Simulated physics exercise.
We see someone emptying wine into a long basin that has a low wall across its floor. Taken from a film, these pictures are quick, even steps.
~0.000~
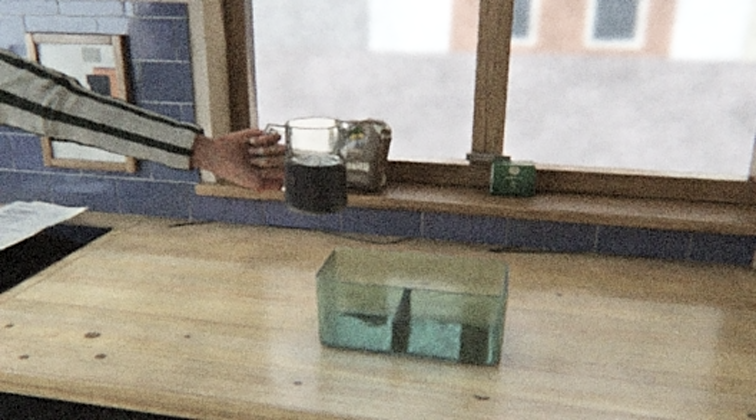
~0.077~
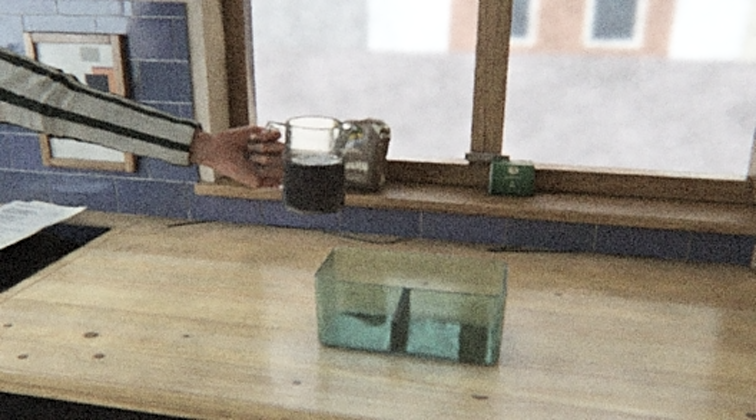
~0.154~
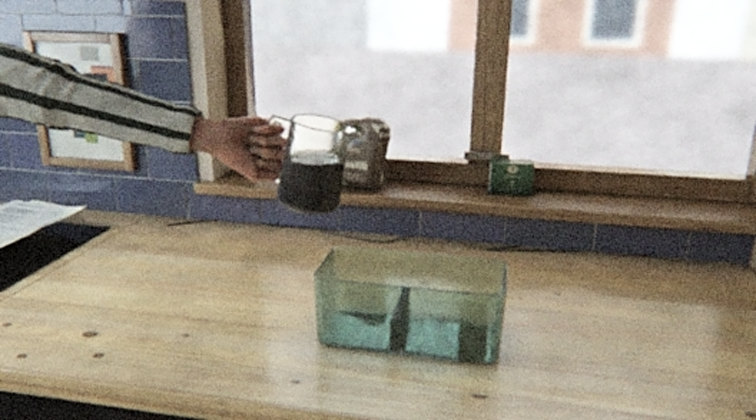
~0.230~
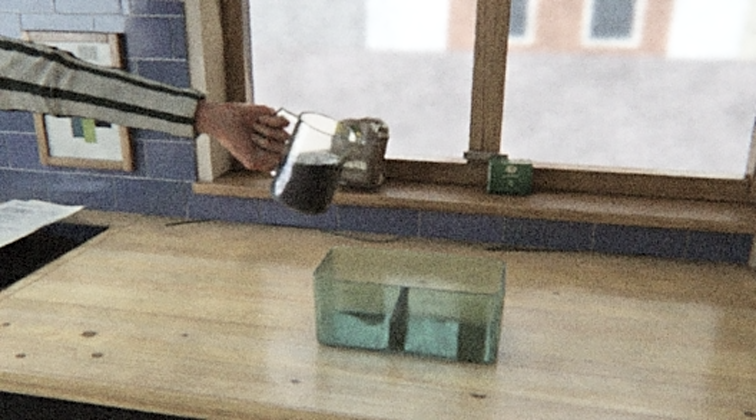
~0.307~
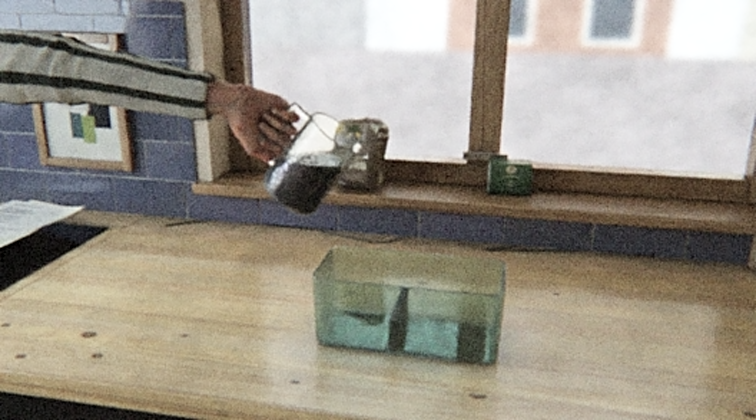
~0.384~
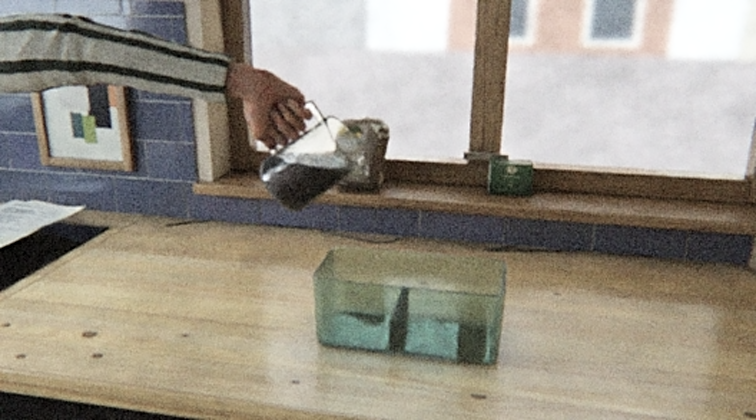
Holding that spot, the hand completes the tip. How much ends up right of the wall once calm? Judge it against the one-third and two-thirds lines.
I expect the share right of the wall to be at least a third but at most two thirds.
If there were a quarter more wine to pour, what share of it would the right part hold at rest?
Close to 65 per cent.
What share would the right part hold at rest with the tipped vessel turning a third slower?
Roughly 50 in a hundred.
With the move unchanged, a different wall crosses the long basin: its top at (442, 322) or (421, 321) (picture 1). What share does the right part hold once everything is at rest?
Try 1: About 10 percent; try 2: About 15 percent.
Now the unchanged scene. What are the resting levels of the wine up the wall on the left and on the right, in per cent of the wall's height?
About 30 left, about 20 right.
By 0.64 s the tilt is 95° and 75 per cent is still to pour, 4 is left of the wall and 0 right of it.
By 0.83 s the tilt is 99° and 34 per cent is still to pour, 20 is left of the wall and 24 right of it.
By 1.03 s the tilt is 99° and 14 per cent is still to pour, 29 is left of the wall and 48 right of it.
By 1.24 s the tilt is 99° and 5 per cent is still to pour, 40 is left of the wall and 51 right of it.
At rest 48 per cent lies left of the wall, 51 right of it and 1 outside.
